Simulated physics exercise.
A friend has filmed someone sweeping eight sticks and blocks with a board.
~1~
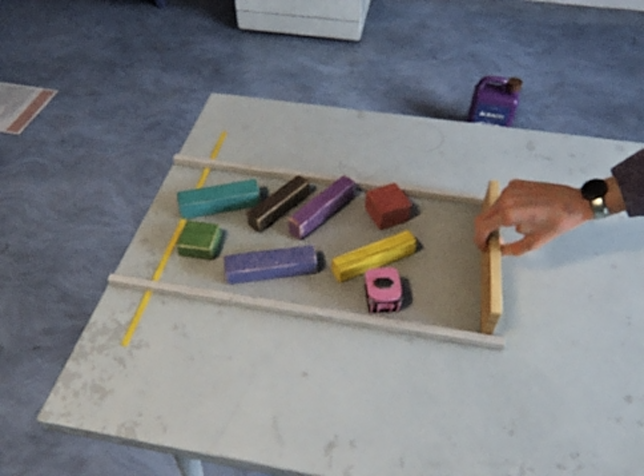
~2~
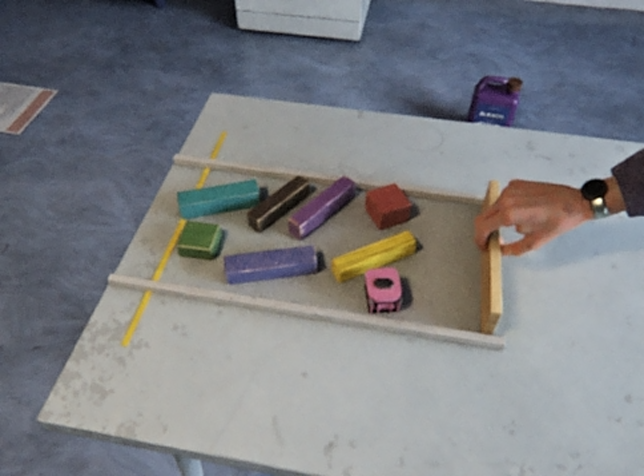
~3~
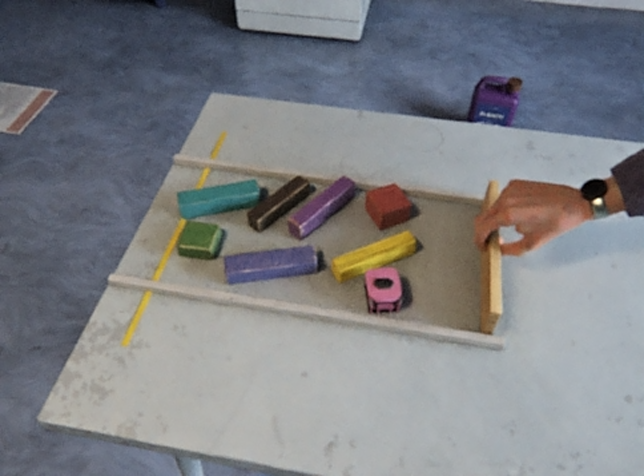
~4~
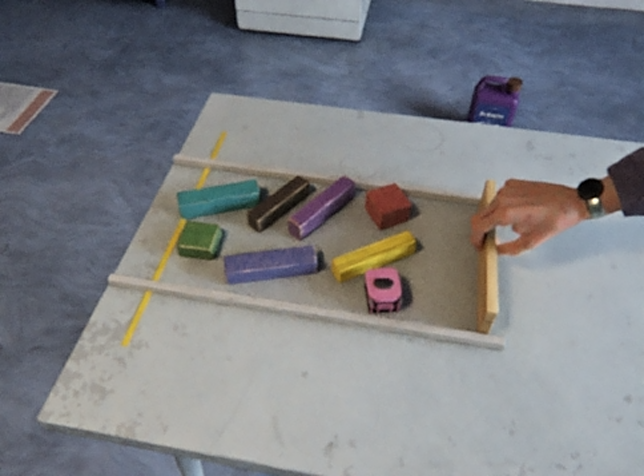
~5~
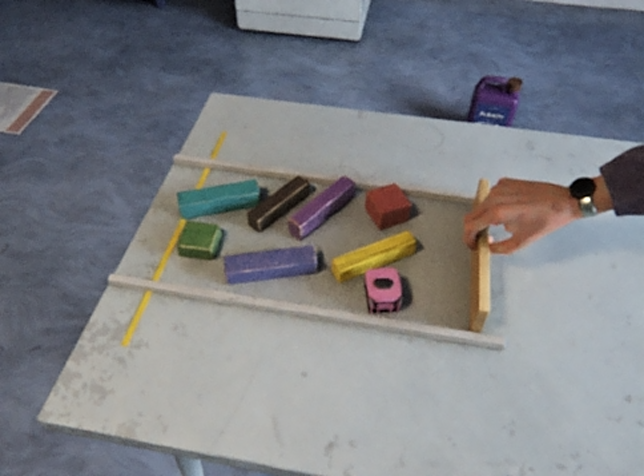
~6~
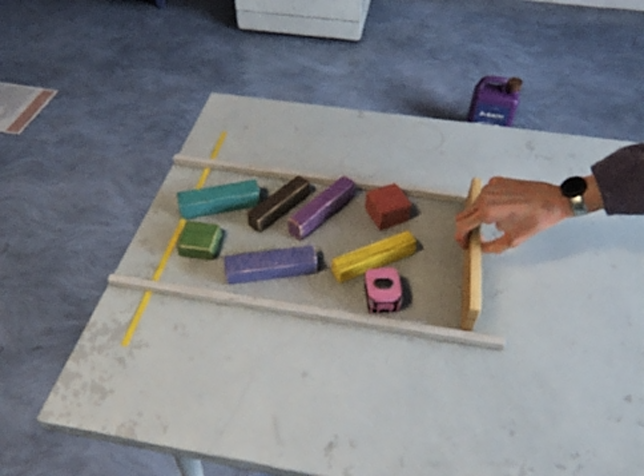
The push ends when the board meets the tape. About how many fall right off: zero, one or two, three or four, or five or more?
The number that fall off is five or more.
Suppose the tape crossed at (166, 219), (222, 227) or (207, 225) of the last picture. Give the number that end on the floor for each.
It would be 6, 1 and 2.
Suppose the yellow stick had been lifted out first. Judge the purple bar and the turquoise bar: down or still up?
The purple bar stays on; the turquoise bar tumbles off.
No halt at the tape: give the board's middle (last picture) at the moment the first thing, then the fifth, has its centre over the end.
About (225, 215), then (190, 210).
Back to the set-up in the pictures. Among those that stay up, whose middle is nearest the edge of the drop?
The yellow stick.
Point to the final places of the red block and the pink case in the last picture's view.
About (184, 174), and the other about (144, 261).
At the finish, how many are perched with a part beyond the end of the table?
1 of them.
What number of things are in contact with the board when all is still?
The number is 3.
Soon after, none off yet; green block at rest near (199, 240); turquoise bar at rest near (220, 199); black bar moving near (275, 202).
In the end, the number that fall off is five or more; gone, purple bar, blue bar, black bar, turquoise bar and green block.
